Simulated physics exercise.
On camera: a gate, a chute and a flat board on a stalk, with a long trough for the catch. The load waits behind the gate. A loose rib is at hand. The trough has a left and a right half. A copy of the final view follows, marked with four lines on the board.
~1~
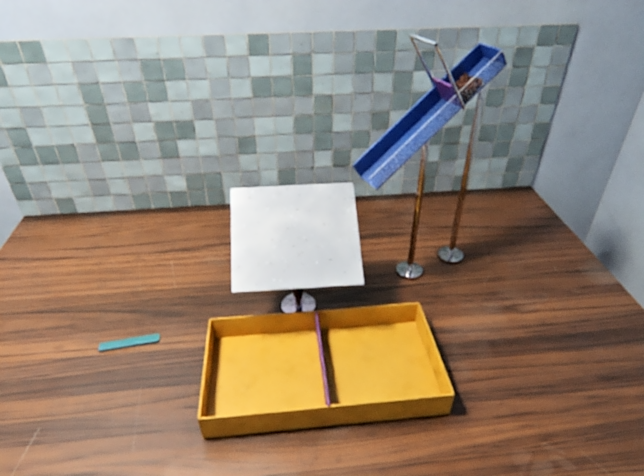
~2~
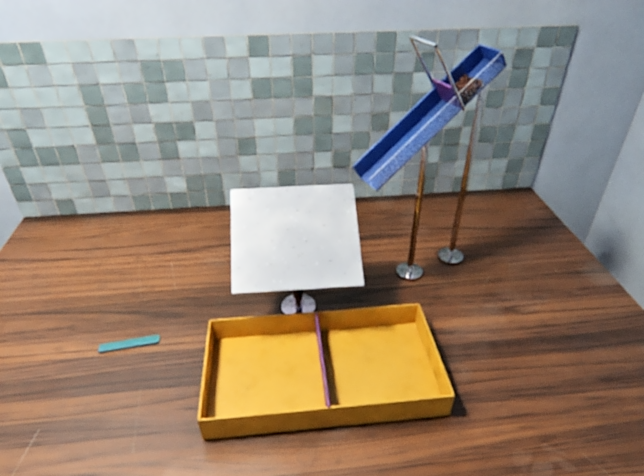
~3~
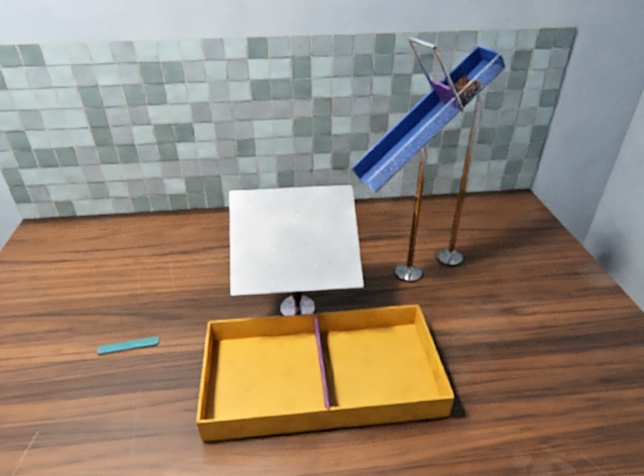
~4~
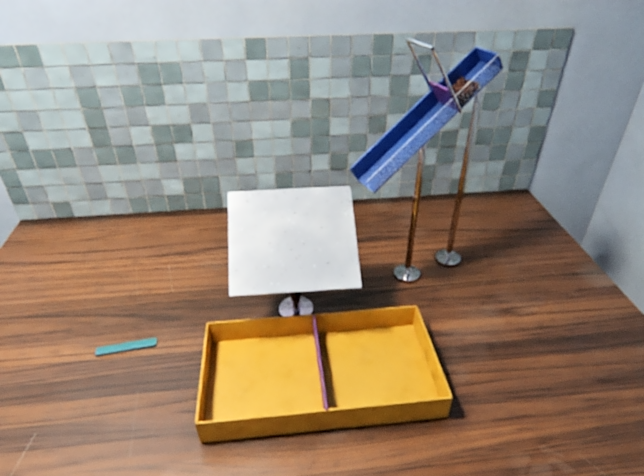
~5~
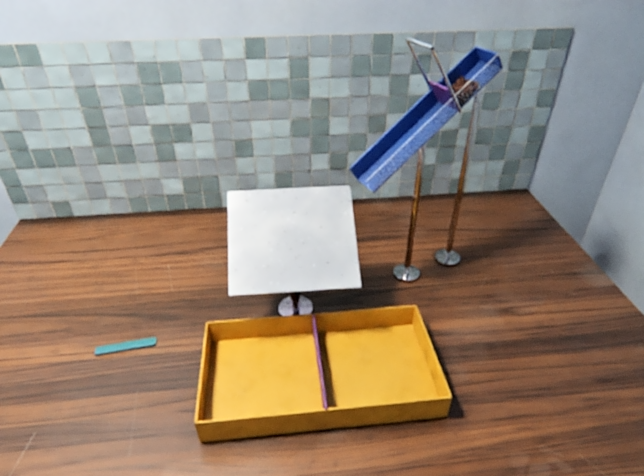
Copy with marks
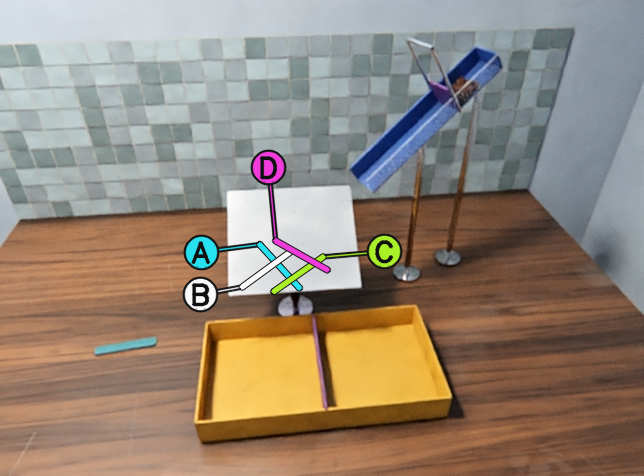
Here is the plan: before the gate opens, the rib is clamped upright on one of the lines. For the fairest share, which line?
A.
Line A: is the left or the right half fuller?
The right half.
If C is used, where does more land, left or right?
Left.
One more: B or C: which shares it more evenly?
That is line C.
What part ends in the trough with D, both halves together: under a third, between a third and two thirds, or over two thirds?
Over two thirds.
On the marked copy, line A from (259, 244) to (299, 287); line B from (291, 251) to (242, 287); line C from (323, 256) to (273, 291); line D from (275, 240) to (327, 269).
For line A, of what is caught, about a third in the left half, about two thirds in the right.
For line B, of what is caught, nearly all in the left half, a stray few in the right.
For line C, of what is caught, most in the left half, about a quarter in the right.
For line D, of what is caught, a small part in the left half, most in the right.
